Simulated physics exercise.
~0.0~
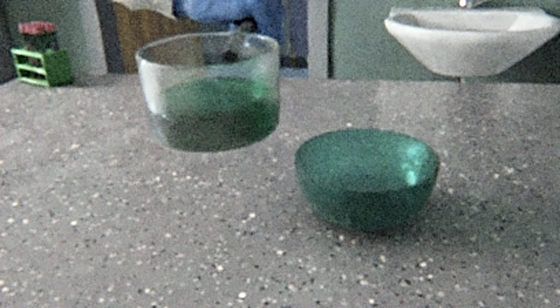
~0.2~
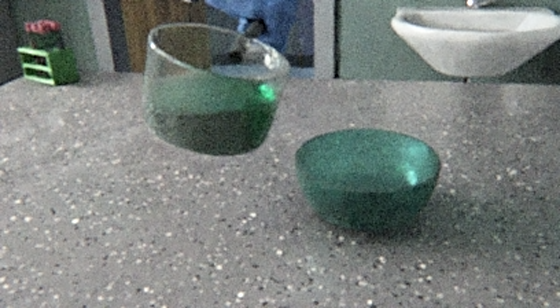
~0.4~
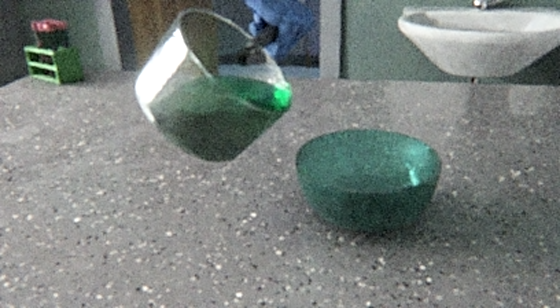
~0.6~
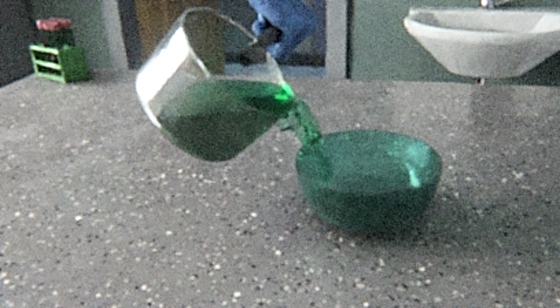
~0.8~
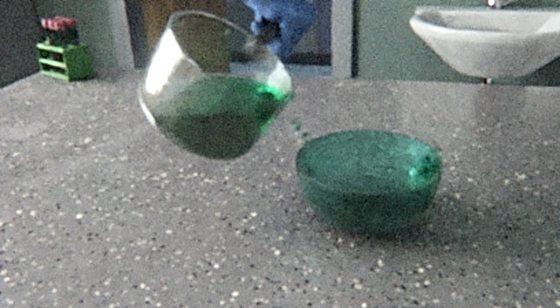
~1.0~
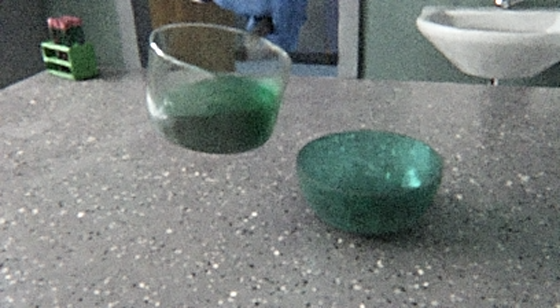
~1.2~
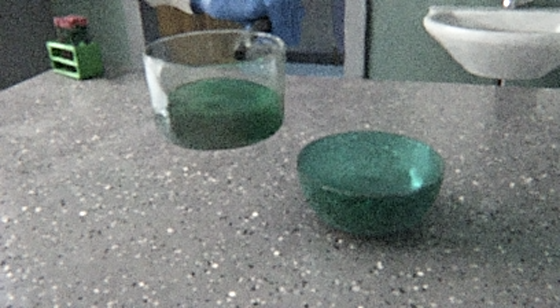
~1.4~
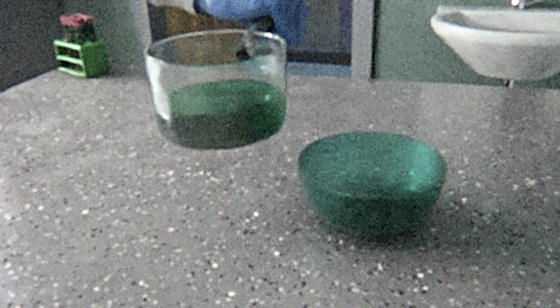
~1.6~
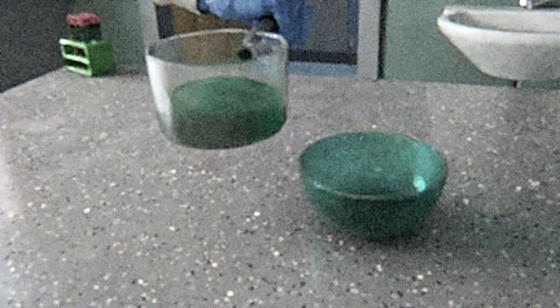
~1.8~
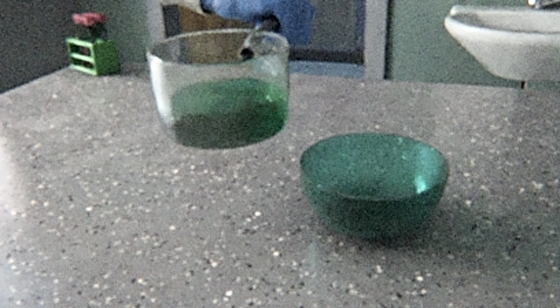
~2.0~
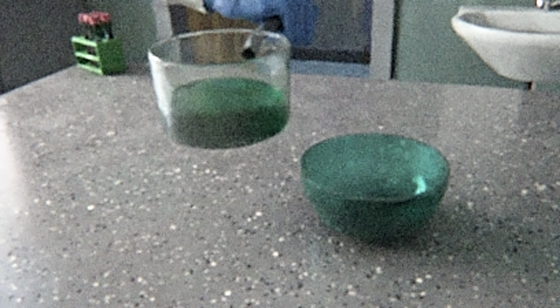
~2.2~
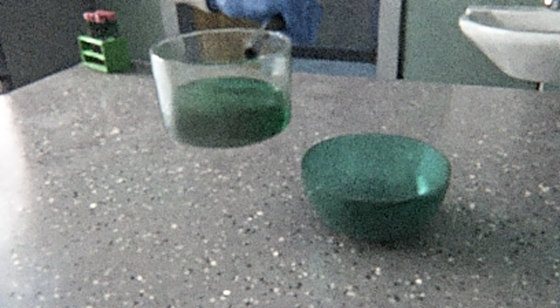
A blue-gloved hand holds a clear glass pot of green liquid above a speckled grey counter, beside and above a translucent teal bowl, seen from slightly above. Behind are a small green rack at left, a doorway, and a white basin at right. The pot tips steadily toward the bowl until its liquid reaches the rim, and a short stream spills over into the bowl. The pot then tilts back, the stream thins to drops and stops. It ends level, still holding green liquid above the bowl, as the view drifts slightly sideways.
